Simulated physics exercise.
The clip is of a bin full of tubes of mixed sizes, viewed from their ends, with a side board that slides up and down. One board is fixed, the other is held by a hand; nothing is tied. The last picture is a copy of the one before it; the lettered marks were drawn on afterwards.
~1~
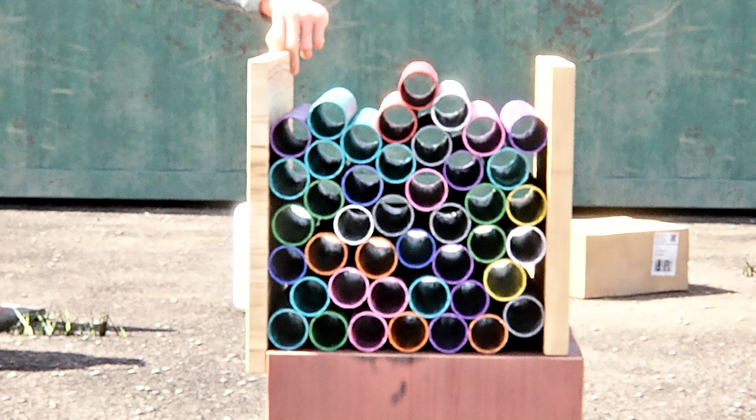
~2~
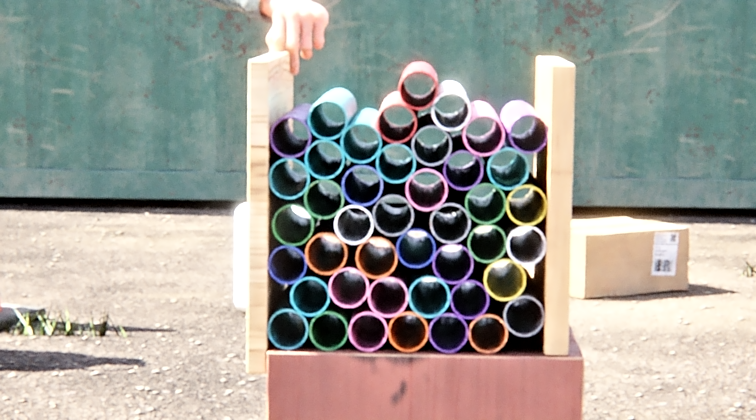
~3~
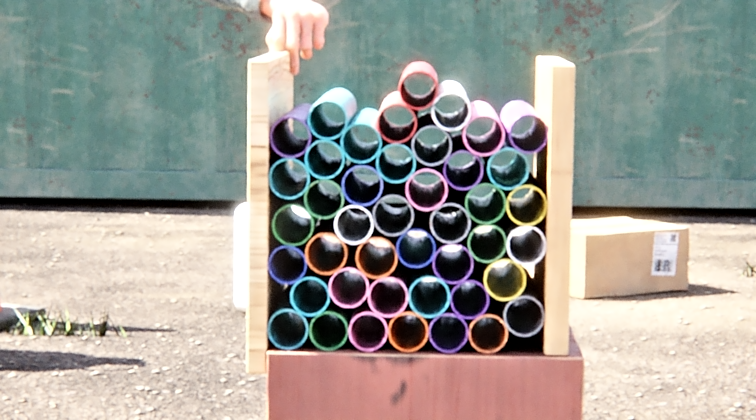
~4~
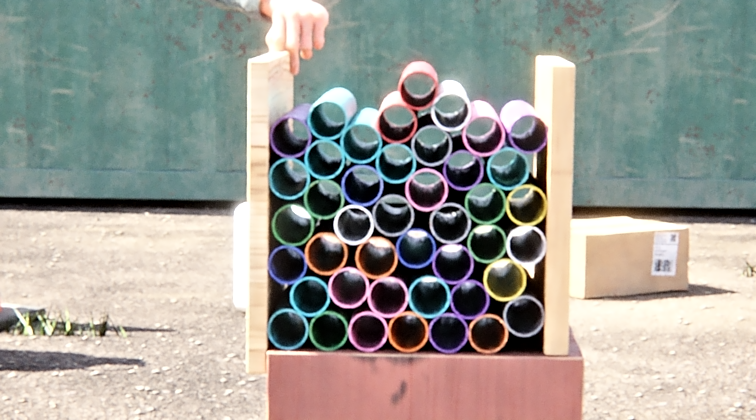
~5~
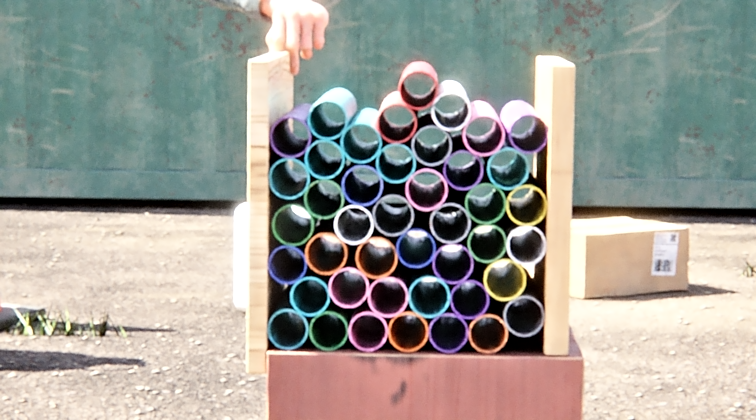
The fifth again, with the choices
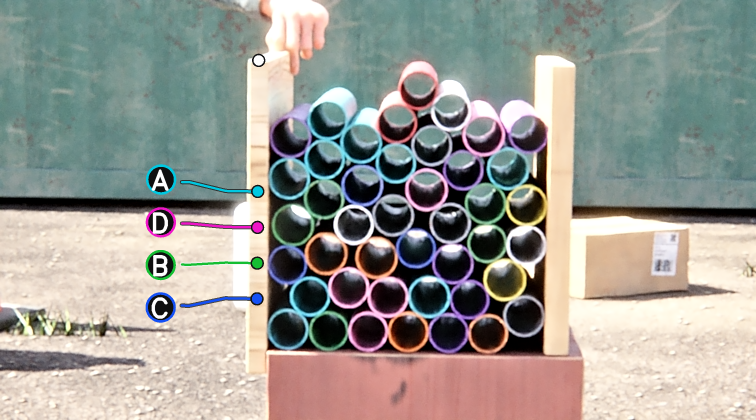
At the start, a stack of open-ended tubes in many colours sits between two upright wooden boards on a reddish-brown block, while a hand grips the top of the left board. Through to the end, the hand keeps its grip, and the tubes and boards show no visible movement.
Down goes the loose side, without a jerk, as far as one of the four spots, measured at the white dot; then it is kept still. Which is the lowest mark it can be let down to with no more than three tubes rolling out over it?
Slide it to A.
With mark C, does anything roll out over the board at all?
Yes, at C.
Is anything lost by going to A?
Yes.
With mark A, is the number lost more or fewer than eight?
It loses fewer than eight.
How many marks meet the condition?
One of them.
On the marked copy, A at (258, 191); B at (258, 263); C at (257, 299); D at (258, 228); the white dot at (259, 60).
Taking A. A third of the way, top of the board (269, 123).
Two thirds of the way, top of the board (268, 191).
When it is over, top of the board (268, 191), one out over the board.
As for the rest, B more than three out over the board; C more than three out over the board; D more than three out over the board.
